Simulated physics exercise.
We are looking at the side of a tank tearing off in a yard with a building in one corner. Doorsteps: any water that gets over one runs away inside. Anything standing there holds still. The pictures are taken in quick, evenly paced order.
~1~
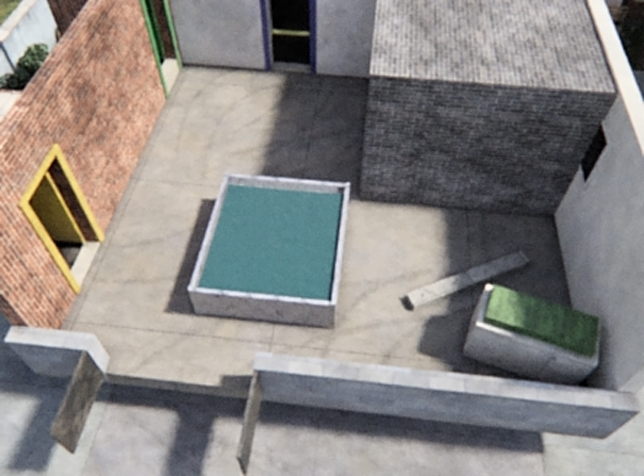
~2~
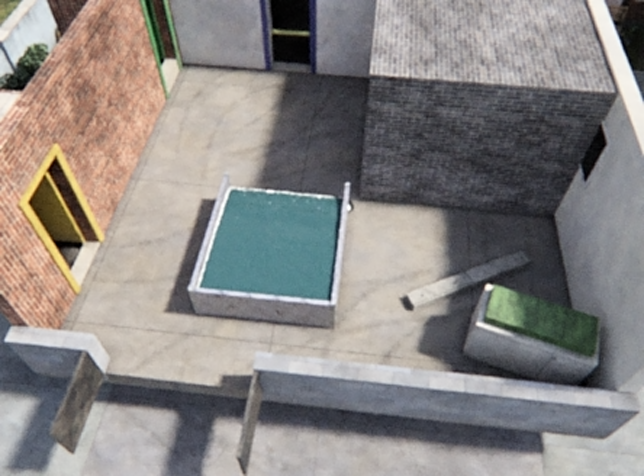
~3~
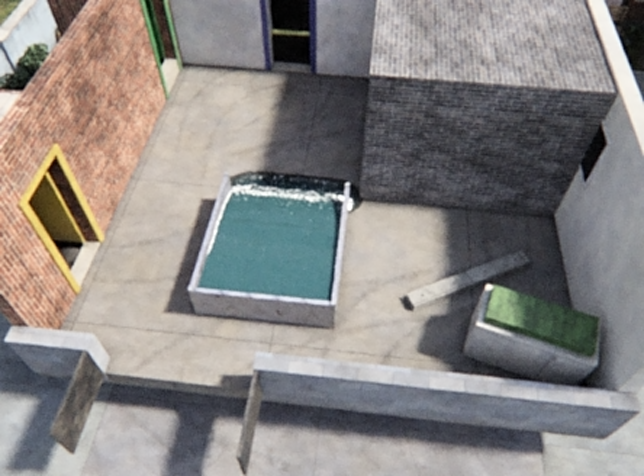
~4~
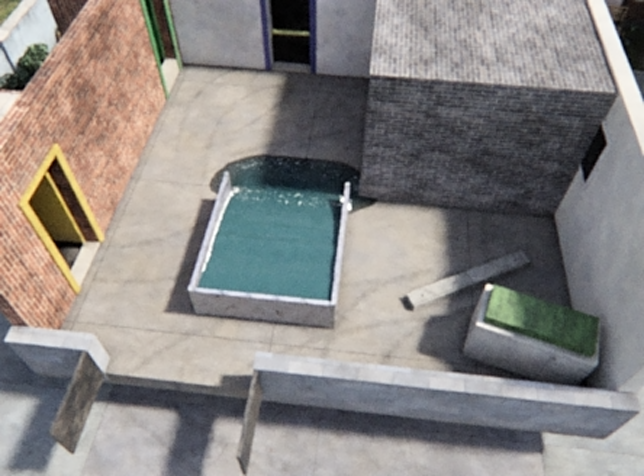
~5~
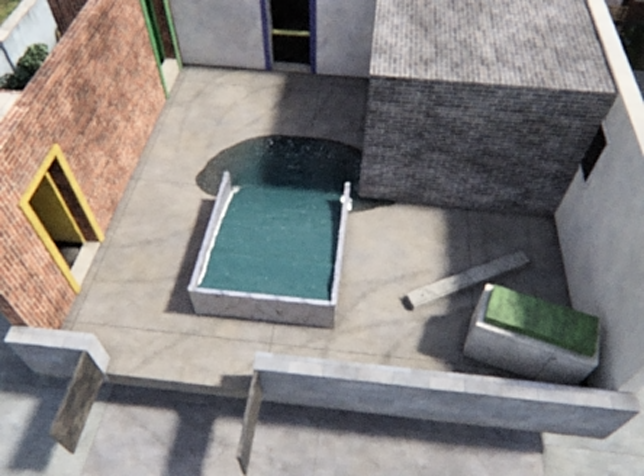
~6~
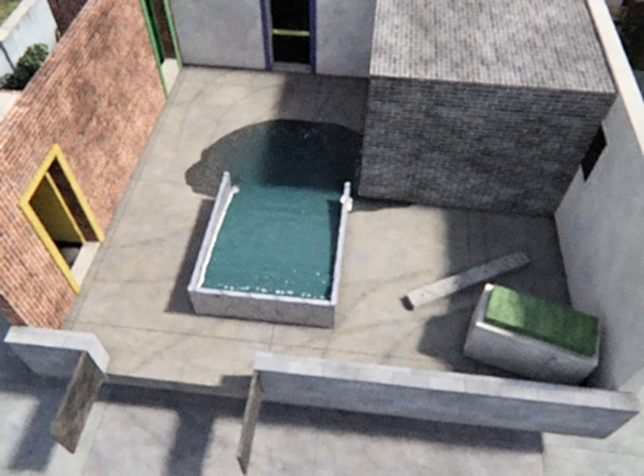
The video shows a walled yard with a brick building in one corner, where a still, rectangular water tank loses its far side and water pours through the gap, spreading across the paving in a widening dark pool.
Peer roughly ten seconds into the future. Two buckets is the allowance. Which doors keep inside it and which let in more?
One by one: The yellow door does not pass two buckets; the blue door passes two buckets; the green door does not pass two buckets.
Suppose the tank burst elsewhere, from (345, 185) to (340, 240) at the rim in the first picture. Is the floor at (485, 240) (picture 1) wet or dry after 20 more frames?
Answer: Soaked.
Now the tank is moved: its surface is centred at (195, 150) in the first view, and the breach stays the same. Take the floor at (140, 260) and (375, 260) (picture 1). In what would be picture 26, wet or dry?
I'd say spared for the first and spared for the second.
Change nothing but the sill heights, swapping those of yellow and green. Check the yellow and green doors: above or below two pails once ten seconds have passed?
One by one: The yellow door stays within the limit; the green door exceeds the limit.
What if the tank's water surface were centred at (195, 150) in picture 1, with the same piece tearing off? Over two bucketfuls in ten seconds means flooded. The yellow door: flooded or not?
At the yellow door, the inflow ends up short of the threshold.
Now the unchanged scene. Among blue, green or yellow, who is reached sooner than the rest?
Answer: The blue door.
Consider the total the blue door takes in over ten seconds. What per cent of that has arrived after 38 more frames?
Estimate: Roughly 85 %.
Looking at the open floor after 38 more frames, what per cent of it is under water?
Roughly 55 %.
A moment on, water covers 35 % of the floor; the yellow door not reached, the blue door under two buckets in, the green door not reached.
Next, water covers 40 % of the floor; the yellow door not reached, the blue door over two buckets in, the green door not reached.
Then, water covers 40 % of the floor; the yellow door not reached, the blue door far over two buckets in, the green door wet at the sill, nothing in.
Later, water covers 55 % of the floor; the yellow door wet at the sill, nothing in, the blue door far over two buckets in, the green door wet at the sill, nothing in.
In the end, water covers 70 % of the floor; the yellow door wet at the sill, nothing in, the blue door far over two buckets in, the green door wet at the sill, nothing in.
